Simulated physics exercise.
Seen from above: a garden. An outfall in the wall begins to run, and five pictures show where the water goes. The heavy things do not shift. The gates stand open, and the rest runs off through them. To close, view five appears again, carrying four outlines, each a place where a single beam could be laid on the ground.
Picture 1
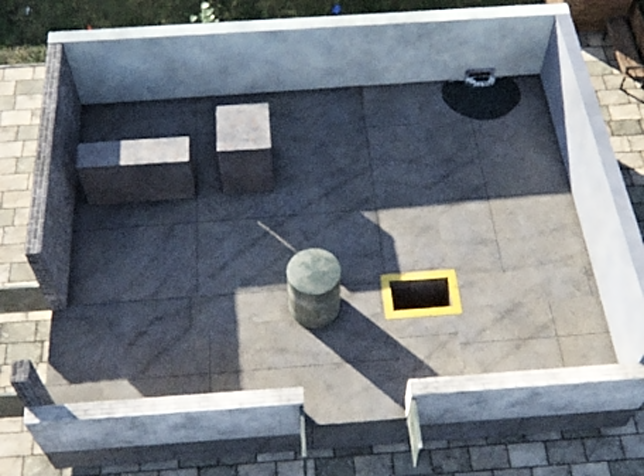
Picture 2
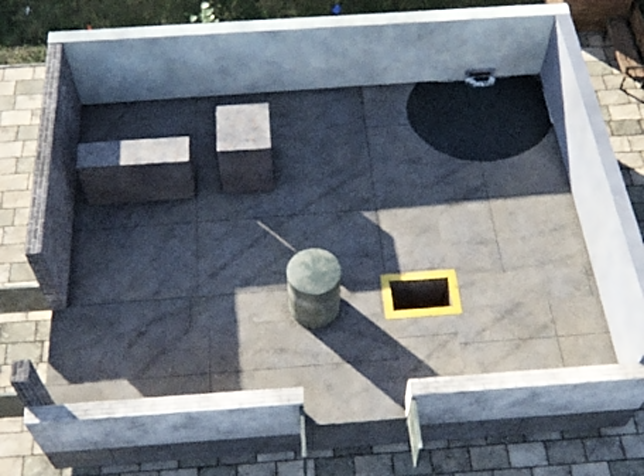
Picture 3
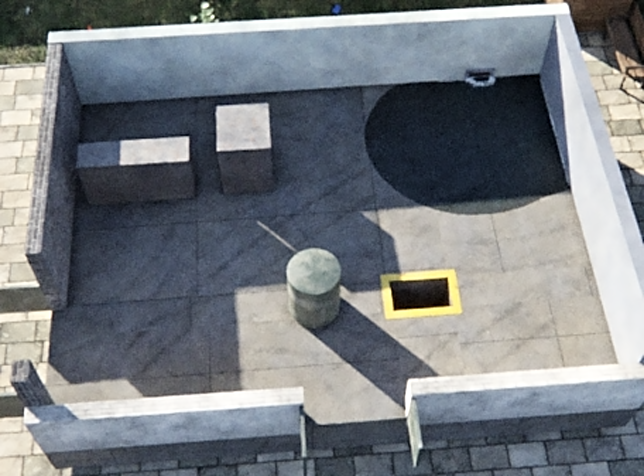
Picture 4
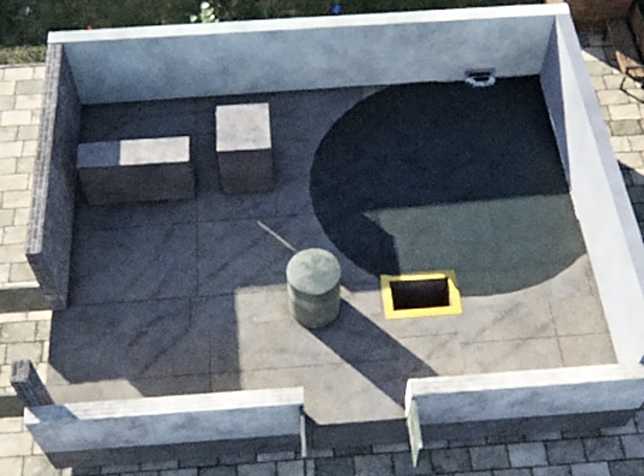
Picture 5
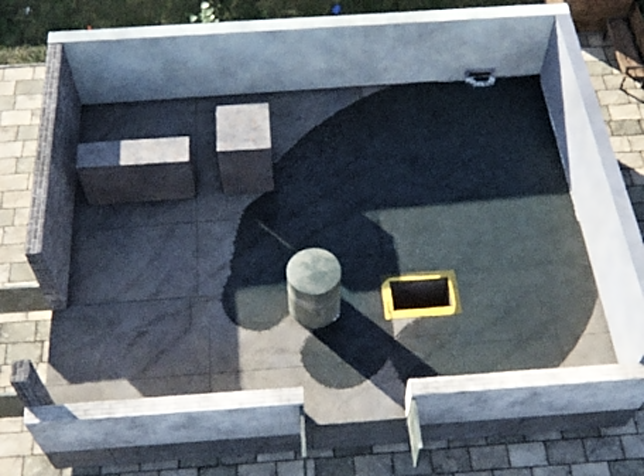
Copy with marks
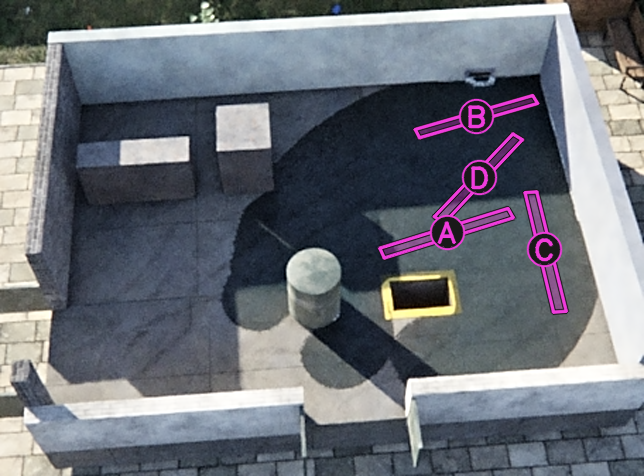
A dark wet patch spreads from the back wall across the paved yard, reaching the yellow-edged gully.
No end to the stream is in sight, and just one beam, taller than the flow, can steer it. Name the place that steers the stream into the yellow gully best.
Choose C.
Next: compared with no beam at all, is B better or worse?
Position B is worse.
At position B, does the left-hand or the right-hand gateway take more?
More leaves on the left.
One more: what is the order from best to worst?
C, D, B, A.
On the marked copy, A from (382, 253) to (510, 213); B from (417, 133) to (535, 99); C from (559, 311) to (530, 192); D from (439, 219) to (517, 136).
With A, about 4 % of the stream goes into the yellow gully, about 96 % out by the gates.
With B, about 7 % of the stream goes into the yellow gully, about 88 % out by the gates.
With C, about 28 % of the stream goes into the yellow gully, about 71 % out by the gates.
With D, about 20 % of the stream goes into the yellow gully, about 80 % out by the gates.
